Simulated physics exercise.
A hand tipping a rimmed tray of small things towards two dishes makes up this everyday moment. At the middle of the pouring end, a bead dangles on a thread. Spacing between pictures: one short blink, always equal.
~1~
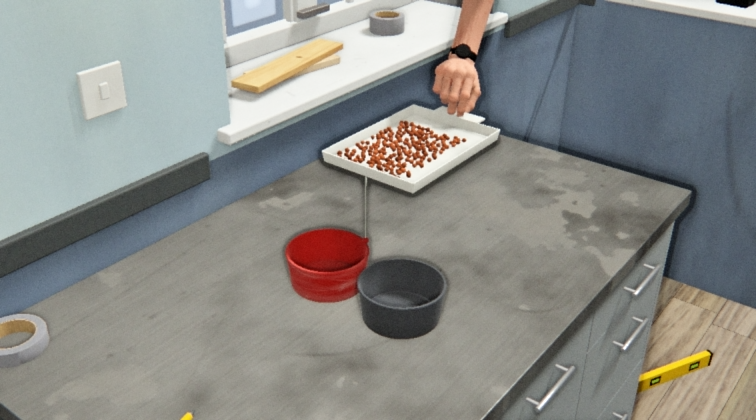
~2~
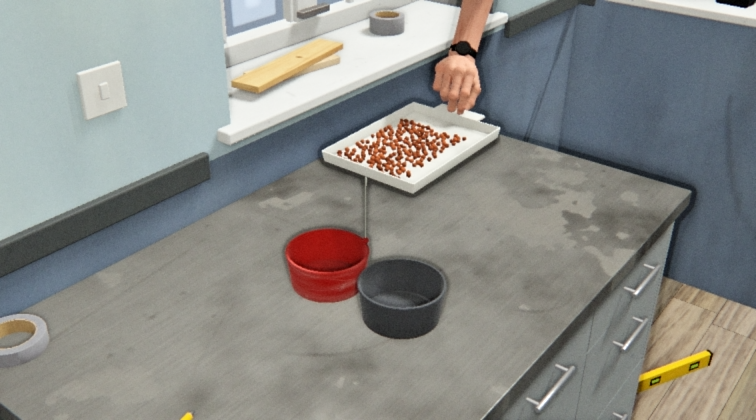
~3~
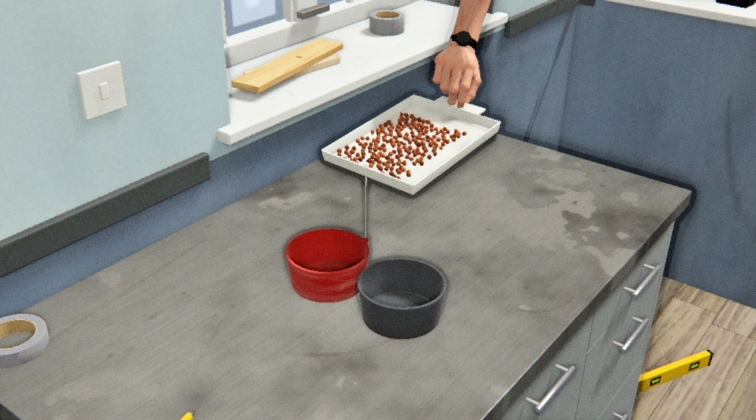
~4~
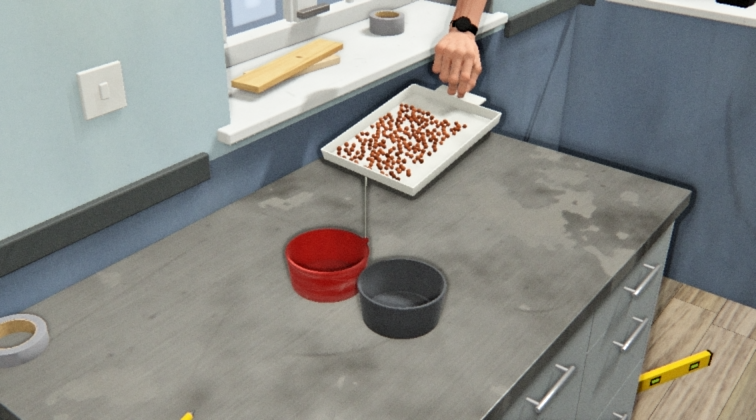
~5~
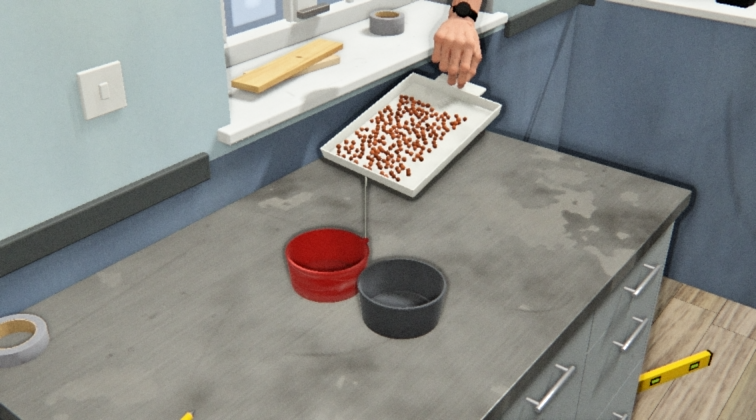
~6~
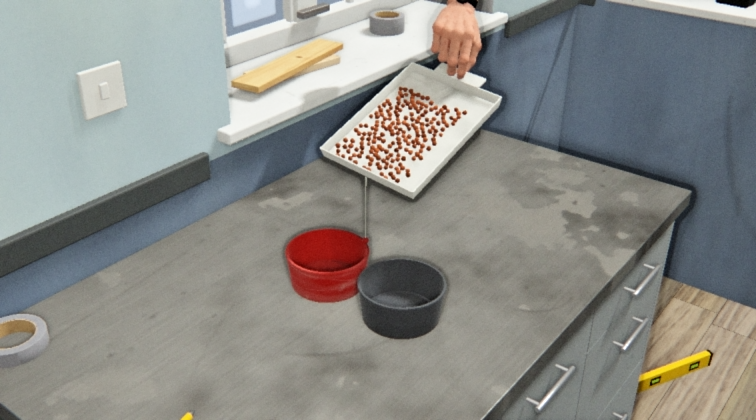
At first, a hand holds a white rimmed tray of small reddish-brown pellets nearly level above a grey worktop, with a red dish and a dark grey dish below. Then the hand gradually raises the far end, tilting the tray towards its near right corner, while the dishes stay still.
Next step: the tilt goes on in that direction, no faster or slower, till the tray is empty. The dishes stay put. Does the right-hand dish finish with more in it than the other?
Yes.
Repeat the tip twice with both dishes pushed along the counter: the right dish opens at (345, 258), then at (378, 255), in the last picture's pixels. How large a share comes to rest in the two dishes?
Around 40 percent the first time, around 70 percent the second.
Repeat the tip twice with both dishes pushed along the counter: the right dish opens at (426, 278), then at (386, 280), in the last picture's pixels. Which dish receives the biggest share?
The dish to the right, then the dish to the right.
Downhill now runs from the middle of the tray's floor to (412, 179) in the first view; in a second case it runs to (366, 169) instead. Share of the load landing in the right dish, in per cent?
I'd say some 70 in a hundred at first, then 10 in a hundred.
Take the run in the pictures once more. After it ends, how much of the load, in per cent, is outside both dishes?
About 10 per cent.
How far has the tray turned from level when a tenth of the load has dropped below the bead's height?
It is at around 110 degrees.
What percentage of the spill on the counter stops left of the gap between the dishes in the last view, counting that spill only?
Roughly 60 percent.
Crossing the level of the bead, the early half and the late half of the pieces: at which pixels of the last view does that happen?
First part (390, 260), rest (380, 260).
Just after the last frame, tray tipped steeply; almost all on the tray; just a few in the air.
A moment on, tray tipped past a quarter turn; the larger part on the tray; about a tenth in the right dish; just a few in the left dish; about a tenth in the air.
Further on, tray tipped past a quarter turn; roughly two thirds in the right dish; roughly a quarter in the left dish; about a tenth outside both; just a few in the air.
When it is over, tray tipped past a quarter turn; roughly two thirds in the right dish; roughly a quarter in the left dish; about a tenth outside both.
